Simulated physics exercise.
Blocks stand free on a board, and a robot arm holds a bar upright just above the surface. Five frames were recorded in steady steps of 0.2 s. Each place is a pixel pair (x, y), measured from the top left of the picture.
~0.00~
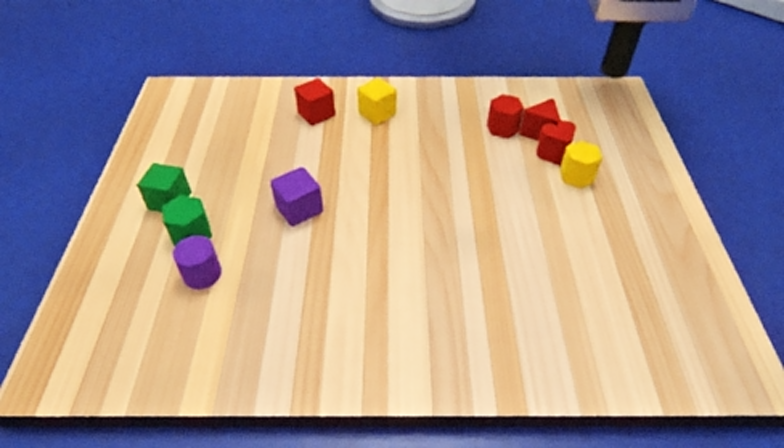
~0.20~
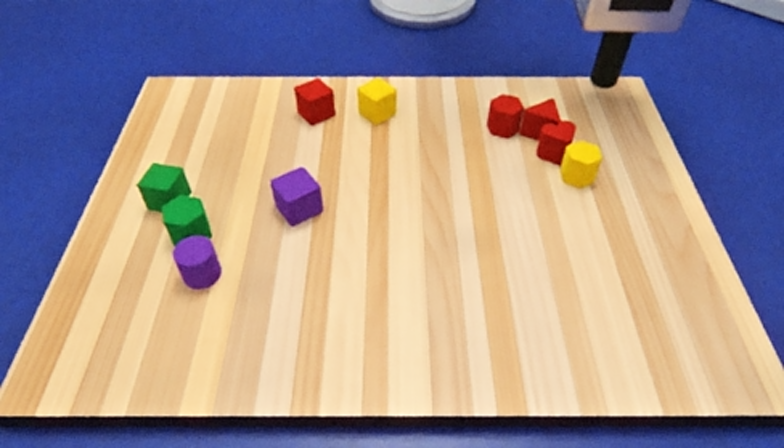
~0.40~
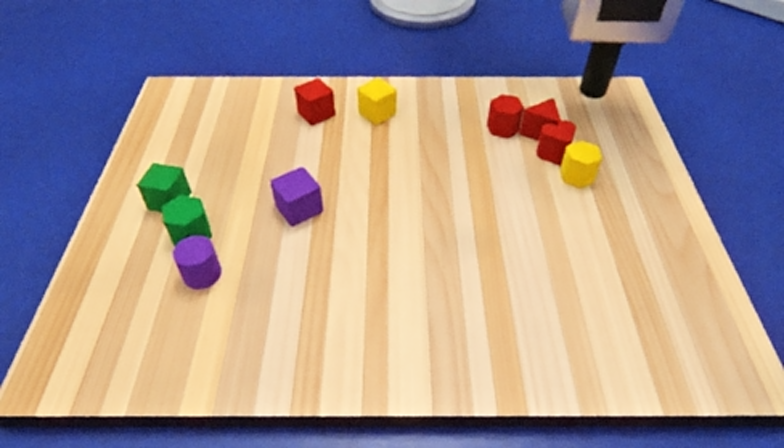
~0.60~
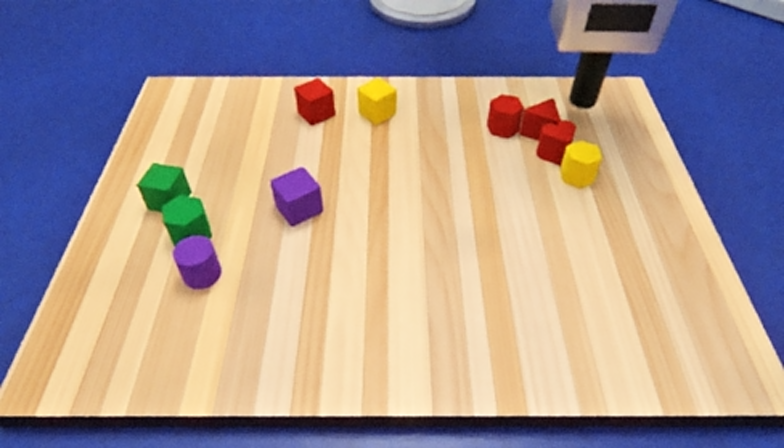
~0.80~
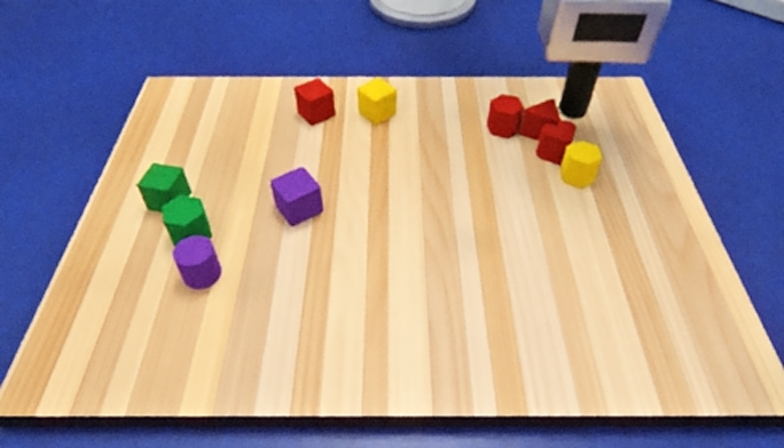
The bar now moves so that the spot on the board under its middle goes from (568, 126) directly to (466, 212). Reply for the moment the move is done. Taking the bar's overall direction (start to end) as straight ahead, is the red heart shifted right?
In short: No.
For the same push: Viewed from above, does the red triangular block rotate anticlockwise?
Answer: No.
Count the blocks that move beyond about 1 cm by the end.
Answer: Two blocks.
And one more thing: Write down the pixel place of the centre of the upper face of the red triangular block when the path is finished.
Its top centre lands on (511, 122).
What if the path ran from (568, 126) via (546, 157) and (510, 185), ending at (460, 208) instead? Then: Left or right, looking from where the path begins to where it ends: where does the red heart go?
Facing the way the path runs, start to end, you'll find the red heart has shifted left.
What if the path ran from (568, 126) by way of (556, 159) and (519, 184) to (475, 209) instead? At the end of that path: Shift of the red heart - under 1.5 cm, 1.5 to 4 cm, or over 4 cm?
Offset: Above 4 cm.
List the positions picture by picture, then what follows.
In the first picture, bar tip at (613, 72); block tops, red hexagon at (507, 103); red triangular block at (546, 109); red heart at (561, 130); yellow hexagon at (585, 152).
In the second picture, bar at (603, 82); blocks unchanged.
In the third picture, bar at (592, 92); blocks unchanged.
In the fourth picture, bar at (582, 102); blocks unchanged.
In the fifth picture, bar at (572, 112); red hexagon at (507, 103); red triangular block at (546, 109); red heart at (561, 130); yellow hexagon at (585, 152).
On the path given first. One third of the way, bar at (540, 138); red triangular block at (515, 121), turned 30° clockwise; red heart at (550, 149), turned 25° anticlockwise; yellow hexagon at (585, 155), turned 25° anticlockwise.
Two thirds of the way, bar at (505, 167); red triangular block at (511, 122), turned 45° clockwise; red heart at (546, 166), turned 90° anticlockwise; yellow hexagon at (585, 155), turned 25° anticlockwise.
At the end, bar at (468, 198); red hexagon in place; red triangular block at (511, 122), turned 45° clockwise; red heart at (546, 166), turned 90° anticlockwise; yellow hexagon at (585, 155), turned 25° anticlockwise.
